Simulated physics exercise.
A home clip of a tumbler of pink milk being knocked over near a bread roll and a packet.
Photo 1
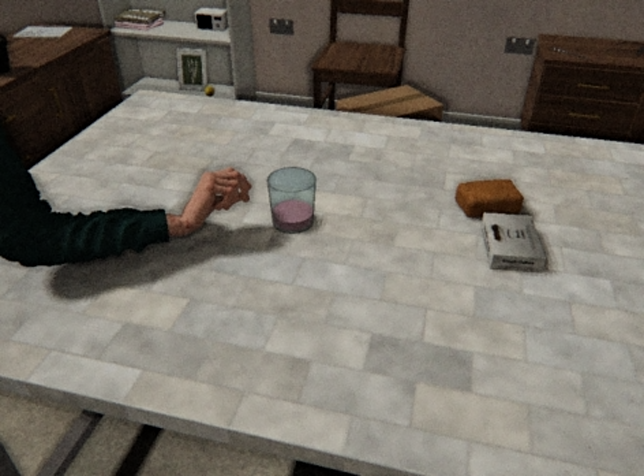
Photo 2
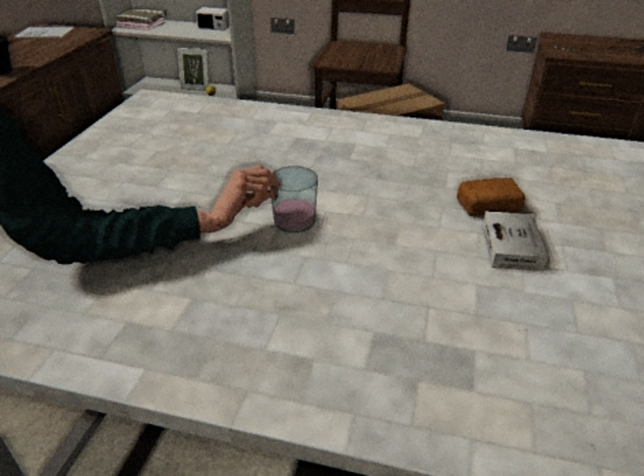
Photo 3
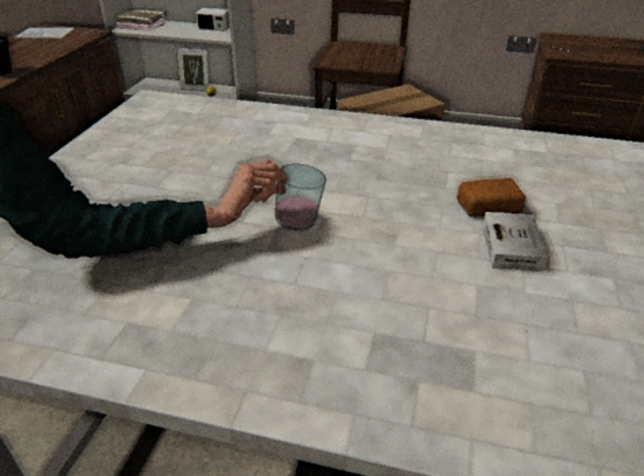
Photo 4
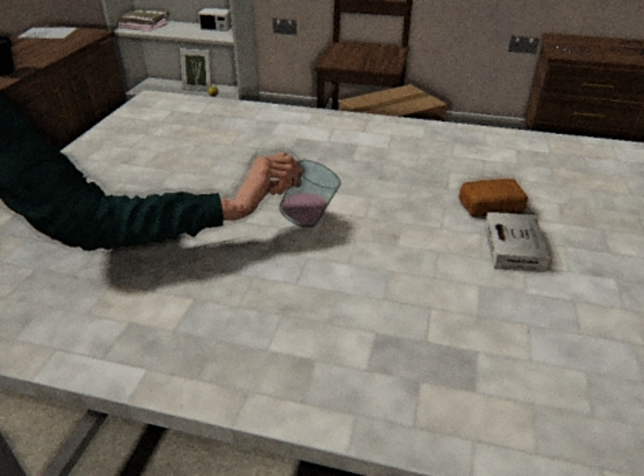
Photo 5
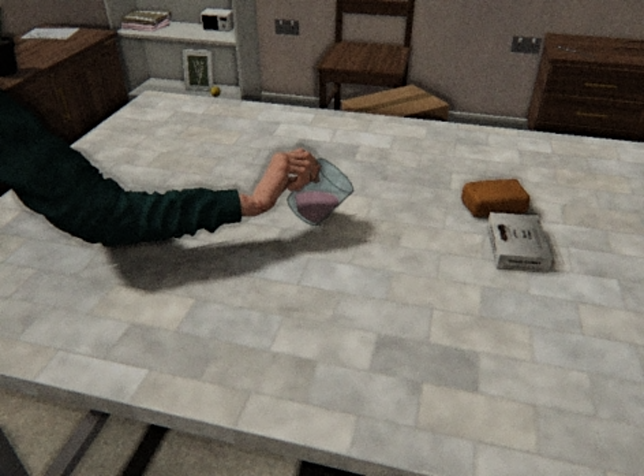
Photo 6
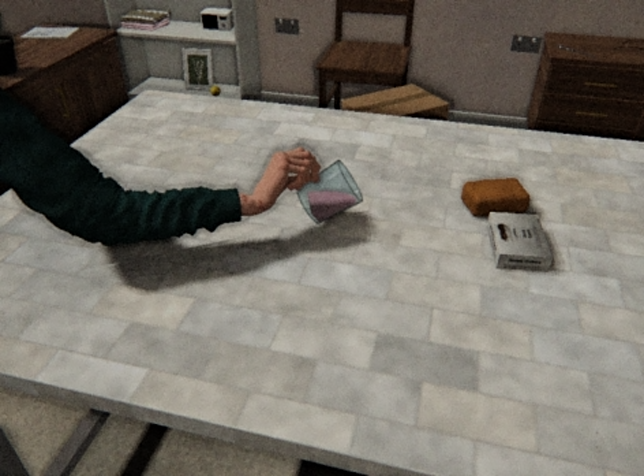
On a pale tiled table, a hand pushes a tumbler of pink milk rightward, tilting it.
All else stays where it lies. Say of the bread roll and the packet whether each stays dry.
Check the bread roll: It is left wet. Check the packet: It is left wet.
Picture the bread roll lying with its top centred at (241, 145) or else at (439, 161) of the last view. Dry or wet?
In the first spot it stays clear, in the second spot it gets hit.
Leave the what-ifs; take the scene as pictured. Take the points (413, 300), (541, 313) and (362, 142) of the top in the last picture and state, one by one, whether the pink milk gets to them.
The first point is outside the spill, the next one is outside the spill, and the last one is outside the spill.
Next, the puddle covers about as much as a saucer; the bread roll is in it; the packet is in it.
After that, the puddle covers about as much as a plate; the bread roll is in it; the packet is in it.
Finally, the puddle covers about as much as a plate; the bread roll is in it; the packet is in it.
